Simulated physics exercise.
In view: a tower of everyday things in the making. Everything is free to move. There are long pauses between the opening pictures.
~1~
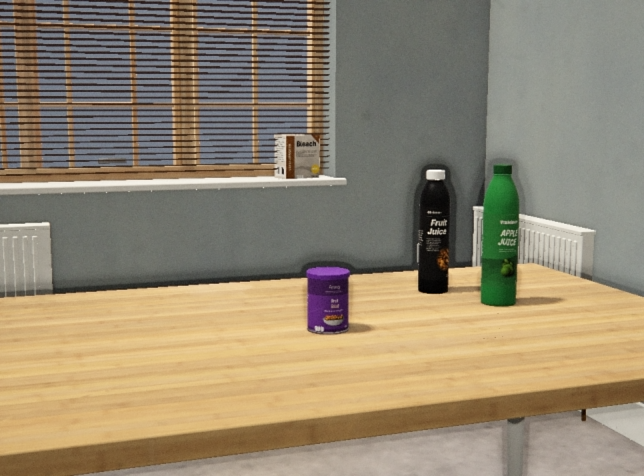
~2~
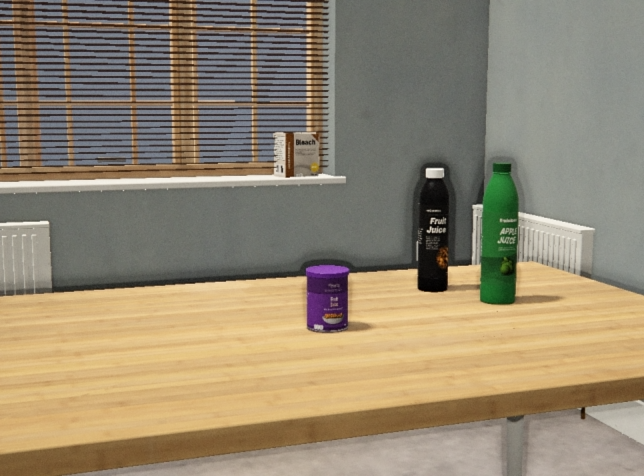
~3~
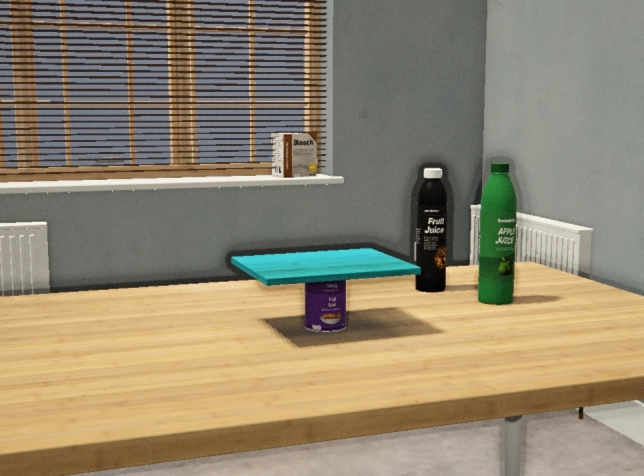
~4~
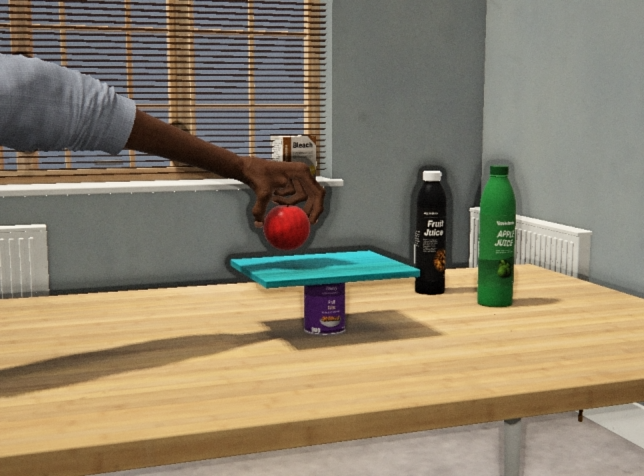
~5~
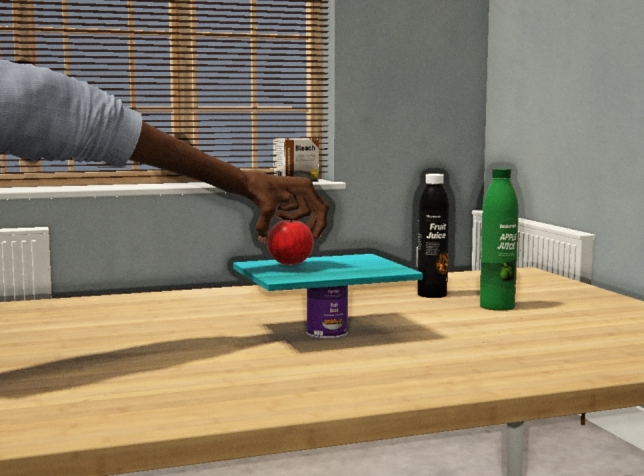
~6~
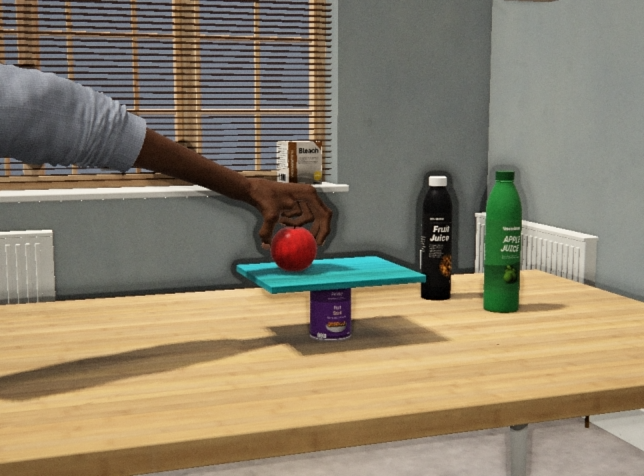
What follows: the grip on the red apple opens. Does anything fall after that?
As it turns out, it holds.
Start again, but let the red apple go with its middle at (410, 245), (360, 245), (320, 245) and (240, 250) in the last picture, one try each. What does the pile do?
First try: It gives way; second try: It keeps its balance; third try: It keeps its balance; fourth try: It loses its balance.
Then, 0.70 s after the last picture, nothing has stirred.
Then, 1.60 s after the last picture, red apple resting near (293, 249).
At rest, all 5 in place. Seen from the same camera at the end, red apple near (293, 249). The pile keeps its balance.
